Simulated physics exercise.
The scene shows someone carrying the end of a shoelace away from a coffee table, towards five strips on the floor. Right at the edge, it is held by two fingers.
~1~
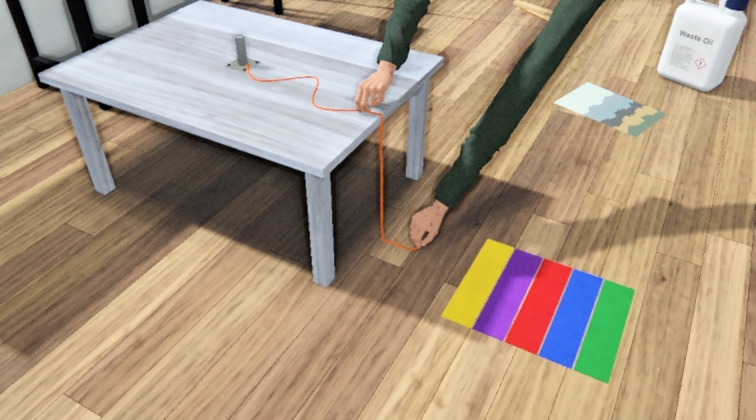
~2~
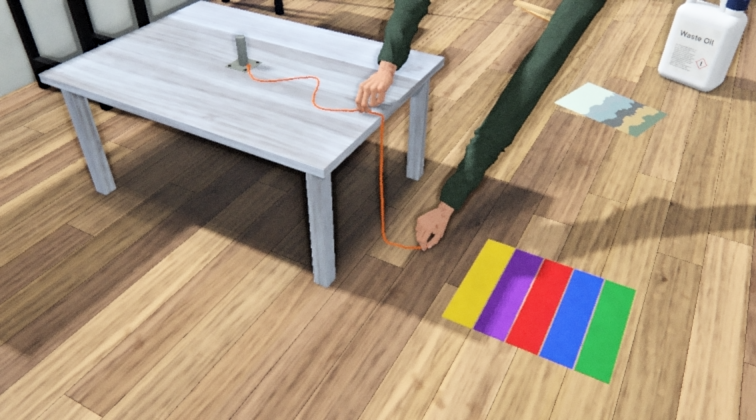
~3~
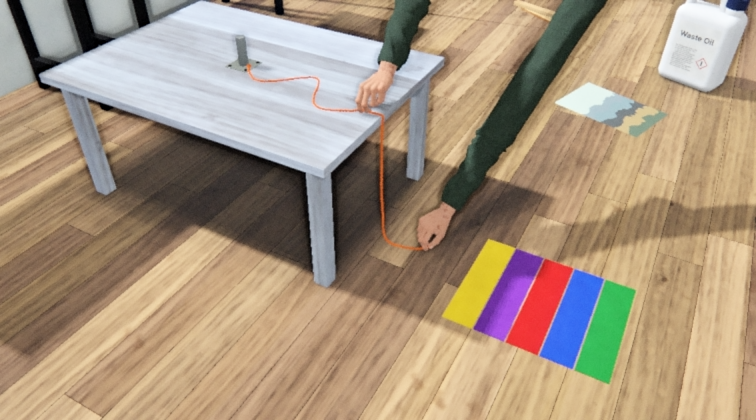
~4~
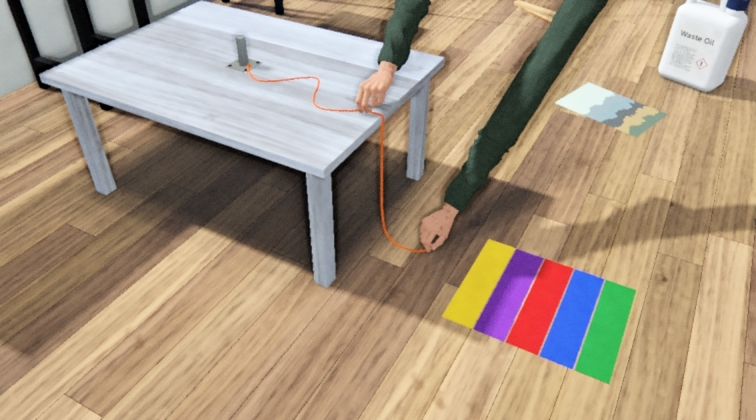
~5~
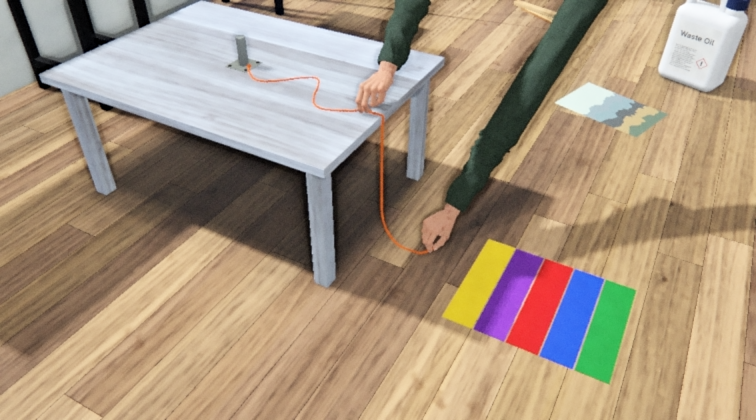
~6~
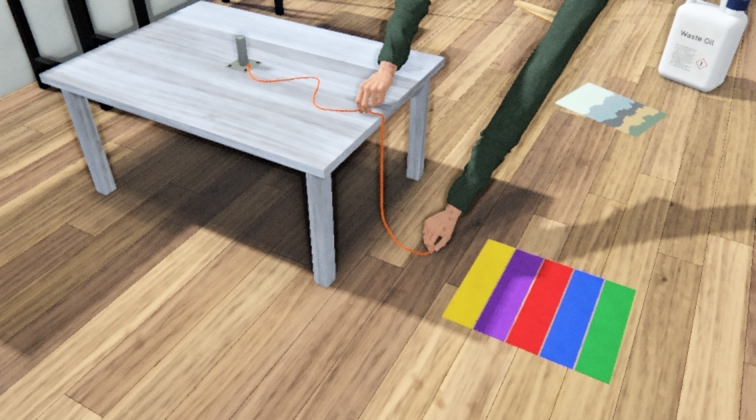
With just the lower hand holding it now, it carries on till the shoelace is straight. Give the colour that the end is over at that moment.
The end is over blue.
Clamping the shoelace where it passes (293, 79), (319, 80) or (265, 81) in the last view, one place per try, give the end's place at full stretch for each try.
Estimated spots in sequence: (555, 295), (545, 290), (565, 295).
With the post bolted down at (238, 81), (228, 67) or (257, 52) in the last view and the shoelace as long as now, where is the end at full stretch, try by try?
Try by try: (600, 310), (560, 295) and (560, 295).
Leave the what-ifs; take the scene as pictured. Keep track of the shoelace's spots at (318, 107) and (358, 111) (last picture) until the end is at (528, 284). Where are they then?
One lands at (376, 109), the other at (391, 142).
Soon after, end near (528, 284); over purple.
After that, end near (558, 295); over red.
At the stop, end near (576, 301); over blue. It gets as far as the blue strip.
